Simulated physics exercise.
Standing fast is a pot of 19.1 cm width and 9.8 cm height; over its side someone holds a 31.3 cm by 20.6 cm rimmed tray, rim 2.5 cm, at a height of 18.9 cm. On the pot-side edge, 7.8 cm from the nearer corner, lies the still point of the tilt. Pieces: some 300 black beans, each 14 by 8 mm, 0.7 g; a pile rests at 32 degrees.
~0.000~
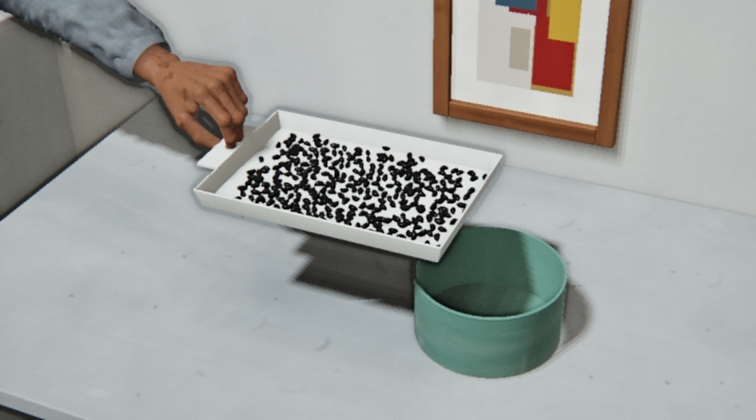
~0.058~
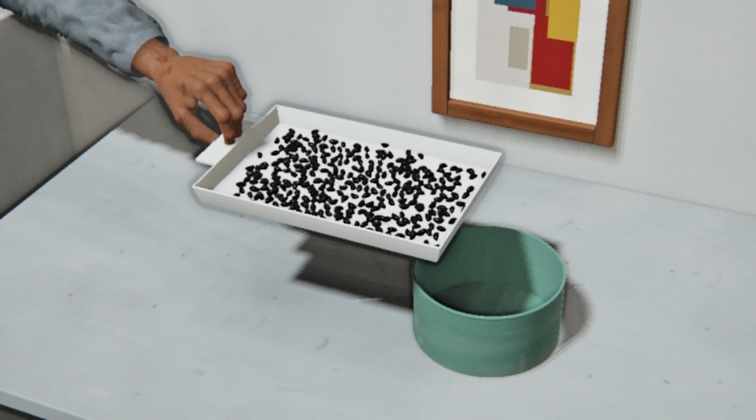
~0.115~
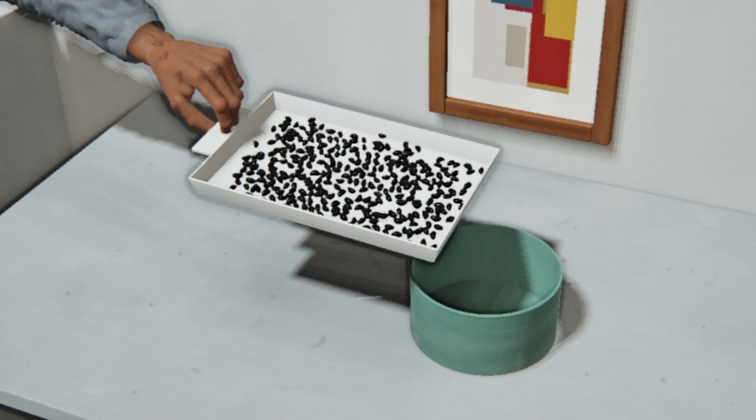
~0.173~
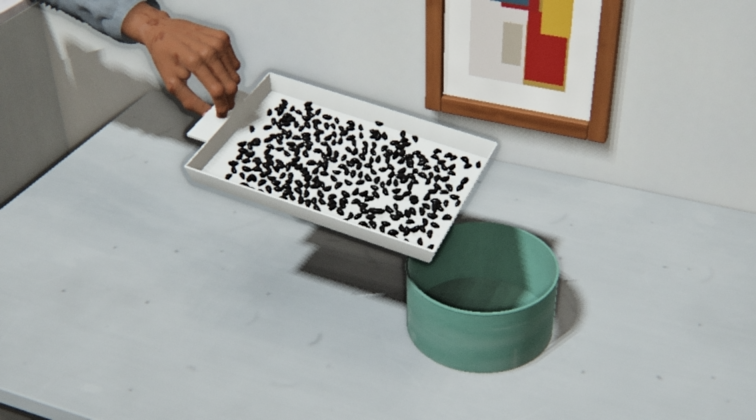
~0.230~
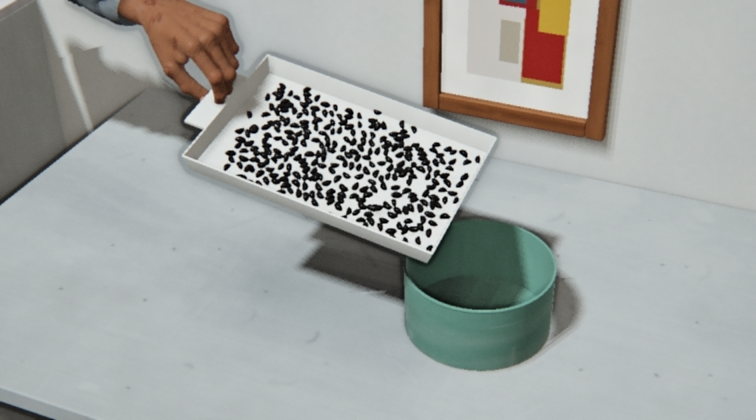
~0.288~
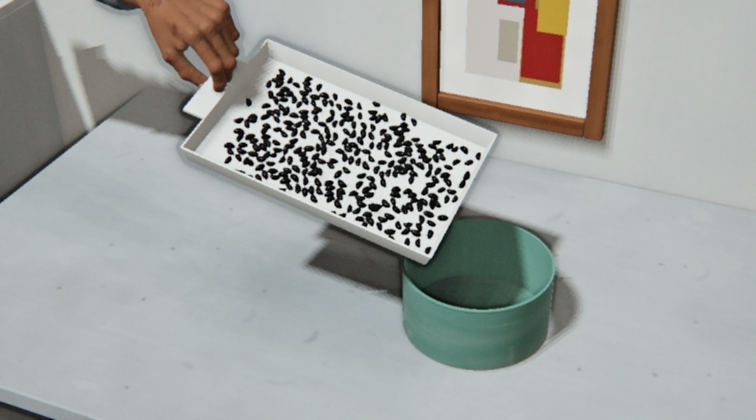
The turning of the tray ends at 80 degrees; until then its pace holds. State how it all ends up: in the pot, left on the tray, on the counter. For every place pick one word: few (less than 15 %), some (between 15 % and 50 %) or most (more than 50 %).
Pot gets few, left on the tray gets few, counter gets most.
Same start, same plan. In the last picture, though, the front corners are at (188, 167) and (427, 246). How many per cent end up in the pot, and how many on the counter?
You'd end with pot at 0 and counter at 95.
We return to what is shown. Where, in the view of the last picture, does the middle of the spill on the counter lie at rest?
Roughly at pixel (454, 407) in the last view.
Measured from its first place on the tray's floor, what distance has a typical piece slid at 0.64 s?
Displacement on the tray: About 6 cm.
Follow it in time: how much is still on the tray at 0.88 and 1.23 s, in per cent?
In order, 90 and 15.
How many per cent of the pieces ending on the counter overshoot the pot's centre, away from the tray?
Some 70 per cent.
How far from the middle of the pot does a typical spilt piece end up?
Some 18 centimetres.
Then, at 0.64 s, tilt 48 degrees; the tray holds 100 %, the pot 0 %.
After 0.88 s, tilt 68 degrees; the tray holds 90 %, the pot 0 %.
Then, at 1.23 s, tilt 80 degrees; the tray holds 15 %, the pot 5 %.
At rest (2.8 s), pot 5 %, tray 5 %, counter 95 %.
